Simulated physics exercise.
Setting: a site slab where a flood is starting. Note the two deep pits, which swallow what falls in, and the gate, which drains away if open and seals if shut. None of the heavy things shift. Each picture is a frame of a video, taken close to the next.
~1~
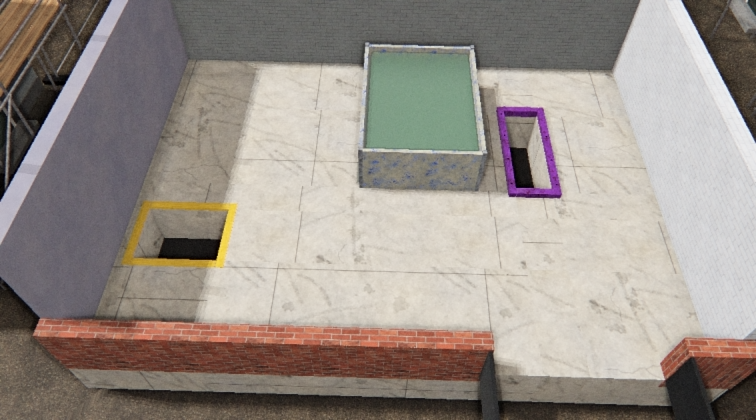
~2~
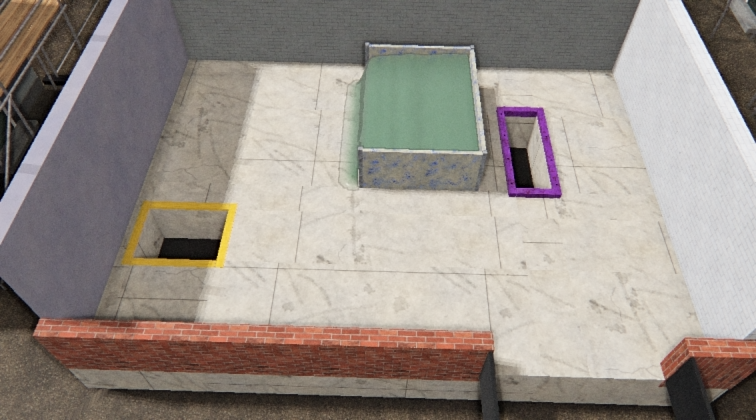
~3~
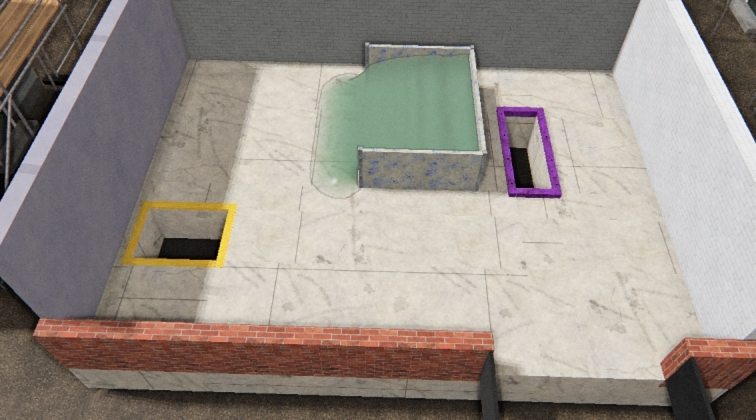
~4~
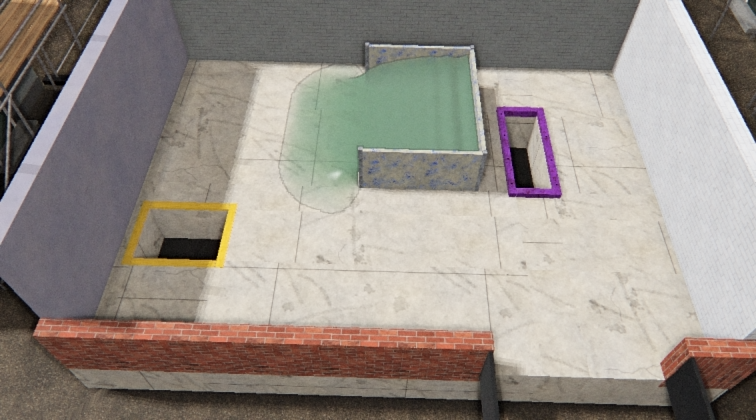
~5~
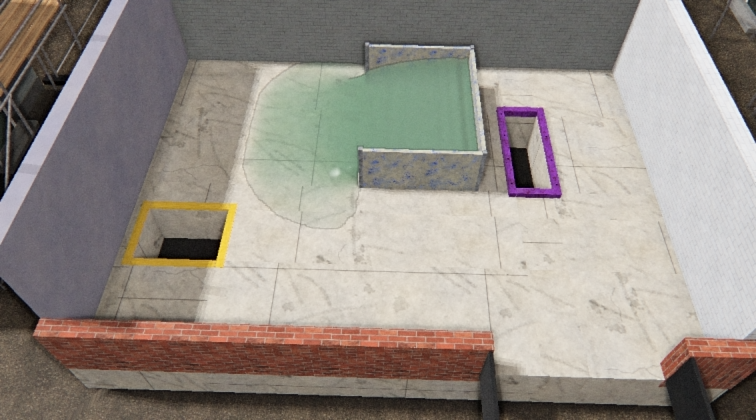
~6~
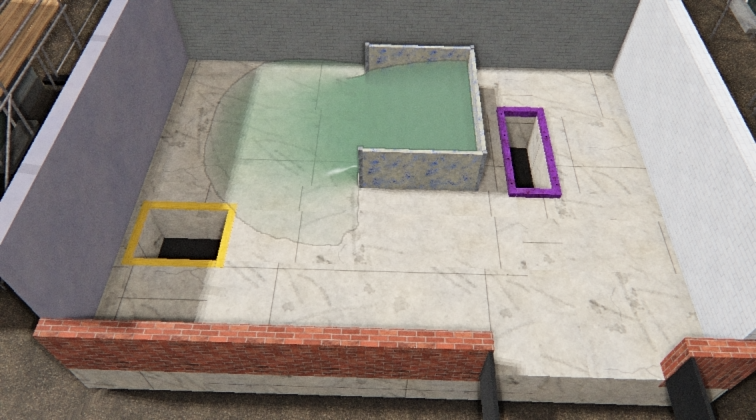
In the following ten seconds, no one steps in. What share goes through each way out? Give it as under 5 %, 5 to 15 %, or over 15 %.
The gate will be a minor outlet short of five per cent; the purple pit will be a minor outlet short of five per cent; the yellow pit will be a major outlet past fifteen per cent.
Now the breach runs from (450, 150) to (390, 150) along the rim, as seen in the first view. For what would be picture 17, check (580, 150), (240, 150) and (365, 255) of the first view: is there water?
Well, the first is missed by the spill, the next missed by the spill, the last hit by the spill.
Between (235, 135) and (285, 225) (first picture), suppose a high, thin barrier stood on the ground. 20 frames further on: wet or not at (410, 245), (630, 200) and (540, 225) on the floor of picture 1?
As the points were listed, they come out taken by the flood, free from flooding, and finally free from flooding.
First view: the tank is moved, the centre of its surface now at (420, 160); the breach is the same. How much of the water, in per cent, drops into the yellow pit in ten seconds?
So the yellow pit gets 50 in a hundred.
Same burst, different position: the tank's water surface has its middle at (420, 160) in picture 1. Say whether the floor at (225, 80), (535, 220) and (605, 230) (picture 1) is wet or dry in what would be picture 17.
Spot 1 wetted, spot 2 unwetted, spot 3 unwetted.
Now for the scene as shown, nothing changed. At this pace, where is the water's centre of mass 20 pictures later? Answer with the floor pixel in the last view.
Around pixel (268, 130).
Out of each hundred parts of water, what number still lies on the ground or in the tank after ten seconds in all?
Close to 54 in a hundred.
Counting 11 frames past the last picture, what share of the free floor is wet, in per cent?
I reckon 40 per cent or so.
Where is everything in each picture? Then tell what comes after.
In the first frame, still water in the water tank at (421, 98).
In the second frame, the front is at (363, 81), out from the gap at (366, 118).
In the third frame, the front is at (345, 77), out from the gap at (366, 121).
In the fourth frame, water pours out at (366, 122) and has run to (320, 72).
In the fifth frame, the front is at (303, 64), out from the gap at (366, 123).
In the sixth frame, the front is at (235, 86), out from the gap at (366, 123).
A moment on, water covers 35 % of the floor; the gate 0 %, the purple pit 0 %, the yellow pit 1 %.
Next, water covers 40 % of the floor; the gate 0 %, the purple pit 0 %, the yellow pit 7 %.
Then, water covers 40 % of the floor; the gate 0 %, the purple pit 0 %, the yellow pit 20 %.
Later, water covers 60 % of the floor; the gate 0 %, the purple pit 0 %, the yellow pit 36 %.
In the end, water covers 90 % of the floor; the gate 1 %, the purple pit 0 %, the yellow pit 44 %.
